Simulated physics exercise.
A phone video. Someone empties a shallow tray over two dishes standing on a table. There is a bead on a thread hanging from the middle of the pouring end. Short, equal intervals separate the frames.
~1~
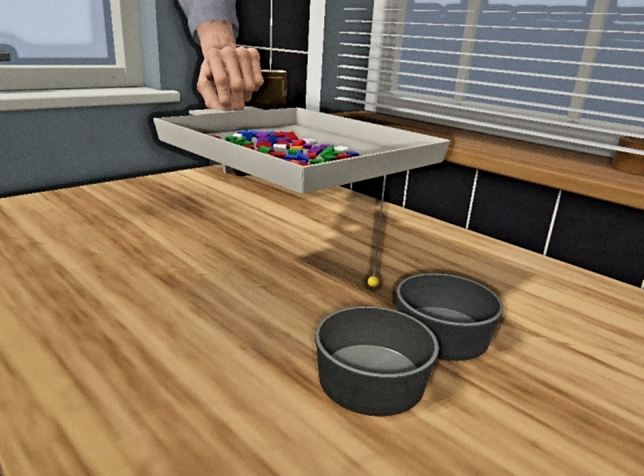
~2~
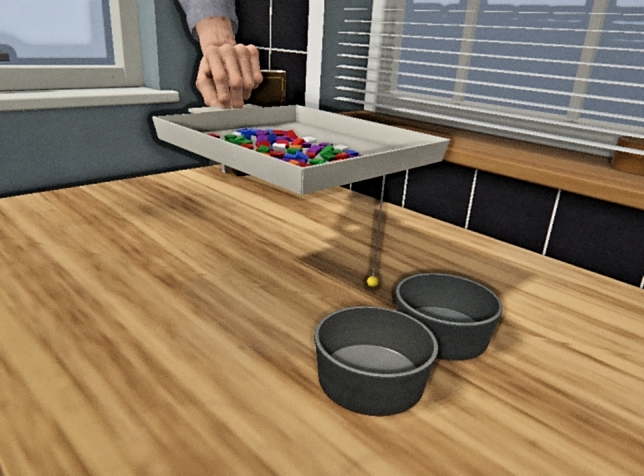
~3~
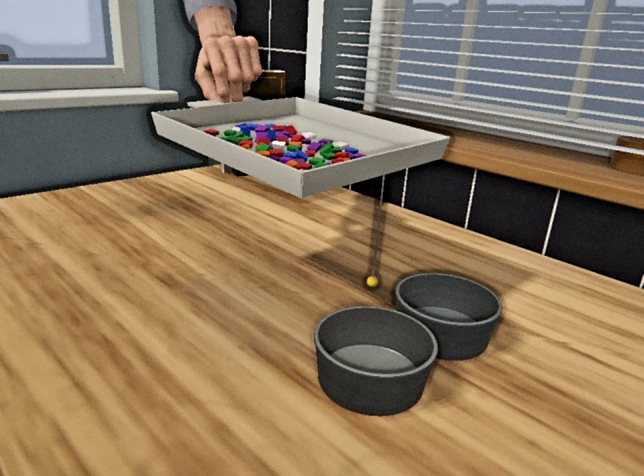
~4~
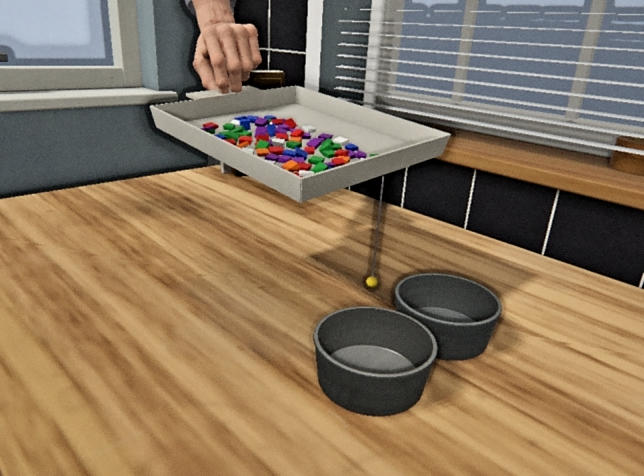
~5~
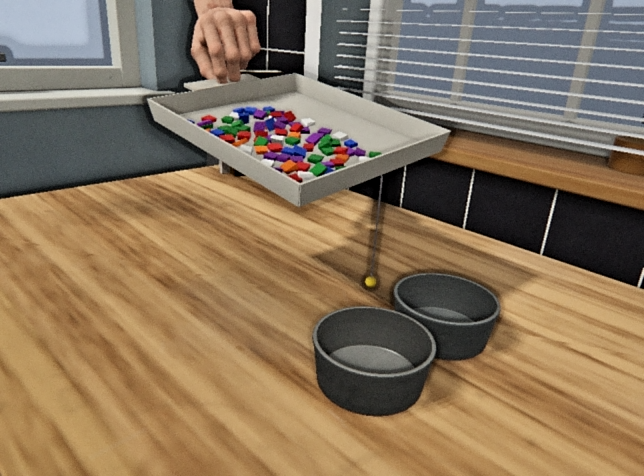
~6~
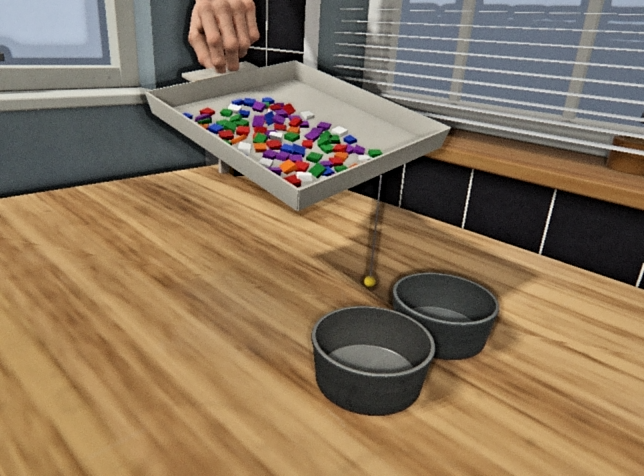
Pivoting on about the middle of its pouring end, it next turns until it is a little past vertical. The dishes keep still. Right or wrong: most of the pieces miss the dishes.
Right.
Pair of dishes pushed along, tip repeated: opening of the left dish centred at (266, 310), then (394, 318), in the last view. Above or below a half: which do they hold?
For the earlier try a larger portion is kept, for the later one a smaller portion.
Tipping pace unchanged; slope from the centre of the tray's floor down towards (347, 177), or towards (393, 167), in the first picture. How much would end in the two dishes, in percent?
About 60 and 80 per cent.
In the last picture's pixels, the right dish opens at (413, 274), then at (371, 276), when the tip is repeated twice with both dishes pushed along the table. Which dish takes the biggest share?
In the first position the left of the two, in the second the left of the two.
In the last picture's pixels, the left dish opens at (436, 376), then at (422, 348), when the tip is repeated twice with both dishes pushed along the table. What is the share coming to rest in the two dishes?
Trial 1 around 0 percent, trial 2 around 0 percent.
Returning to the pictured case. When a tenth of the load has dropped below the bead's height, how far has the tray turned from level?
Angle reached: About 90°.
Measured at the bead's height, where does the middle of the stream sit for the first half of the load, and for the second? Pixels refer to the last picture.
The opening half passes (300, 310), the closing half (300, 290).
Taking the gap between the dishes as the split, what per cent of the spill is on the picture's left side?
Roughly 100 in a hundred.
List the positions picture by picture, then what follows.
In the first frame, corners of the pouring end (304, 165) and (445, 140), level; middle of the load (281, 150), mosaic tiles; left dish (422, 384); right dish (492, 333); bead on its thread (374, 282).
In the second frame, corners of the pouring end (303, 167) and (445, 139), level; middle of the load (280, 150).
In the third frame, corners of the pouring end (302, 170) and (445, 137), tipped barely, lowest at the left corner; middle of the load (279, 148).
In the fourth frame, corners of the pouring end (302, 176) and (445, 134), tipped a little, lowest at the left corner; middle of the load (279, 145).
In the fifth frame, corners of the pouring end (300, 181) and (445, 130), tipped a little, lowest at the left corner; middle of the load (278, 141).
In the sixth frame, corners of the pouring end (299, 187) and (445, 127), tipped a little, lowest at the left corner; middle of the load (277, 138); left dish (419, 383); right dish (488, 333).
Just after the last frame, tray tipped steeply; every one on the tray.
A moment on, tray tipped right over; the larger part on the tray; about a tenth in the left dish; about a tenth outside both; about a tenth in the air.
Further on, tray tipped past a quarter turn; roughly a quarter in the left dish; the larger part outside both.
When it is over, tray tipped past a quarter turn; roughly a quarter in the left dish; not one in the right dish; the larger part outside both.
